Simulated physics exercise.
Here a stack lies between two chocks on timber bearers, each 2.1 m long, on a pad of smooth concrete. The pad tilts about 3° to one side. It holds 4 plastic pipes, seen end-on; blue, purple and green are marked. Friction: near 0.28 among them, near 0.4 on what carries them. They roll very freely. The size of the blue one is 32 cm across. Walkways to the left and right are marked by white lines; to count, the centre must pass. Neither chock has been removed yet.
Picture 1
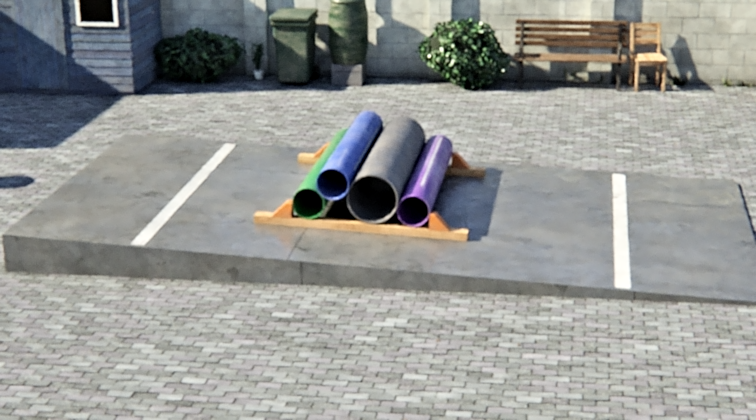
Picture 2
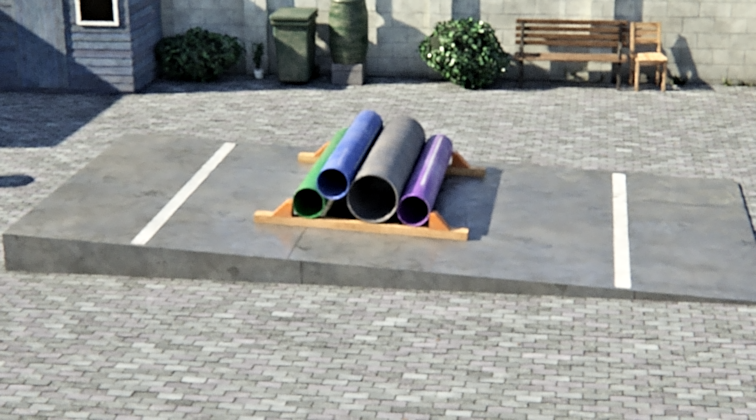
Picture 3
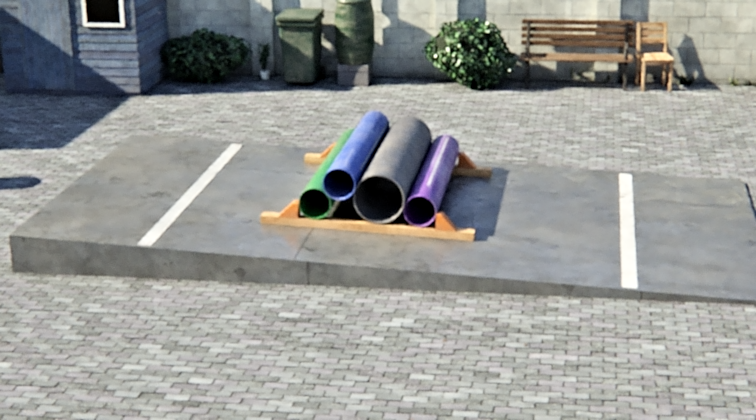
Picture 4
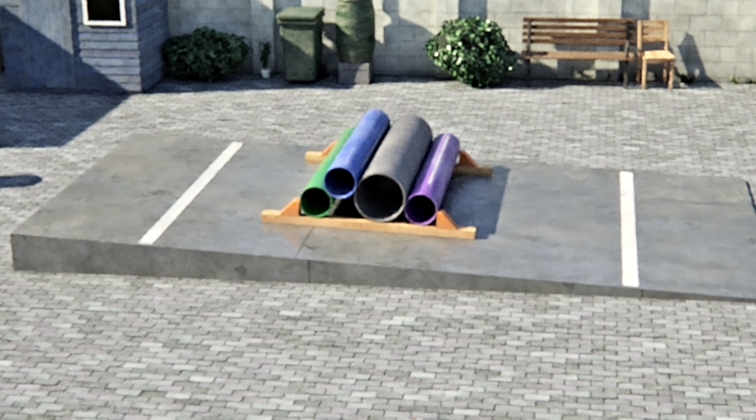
Four plastic pipes lie stacked between two chocks on orange timber bearers, on a smooth concrete pad in a paved yard, seen end-on from slightly above. Green, grey and purple pipes form the bottom row from left to right, with the blue one resting on top between green and grey, before bushes, a bin and a bench. Nothing in the yard moves; only the view shifts very slightly.
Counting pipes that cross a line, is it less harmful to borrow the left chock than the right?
Yes.
Chock on the left freed, after 1.7 s, blue is on the bearers, 75 cm from the bearers' left end; purple is on the bearers, 55 cm from the bearers' right end; green is on the bearers, 25 cm from the bearers' left end; 0 past a line.
Chock on the left freed, at the end, blue is on the bearers, 75 cm from the bearers' left end; purple is on the bearers, 55 cm from the bearers' right end; green is on the bearers, 45 cm from the bearers' left end; 0 past a line.
Chock on the right freed, after 3.1 s, blue is off the bearers, 145 cm short of the right line, rolling right; purple is off the bearers, 35 cm short of the right line, rolling right; green is on the bearers, 100 cm from the bearers' right end, rolling right; 0 past a line.
Chock on the right freed, at the end, blue is past the right line; purple is past the right line; green is past the right line; 4 past a line.
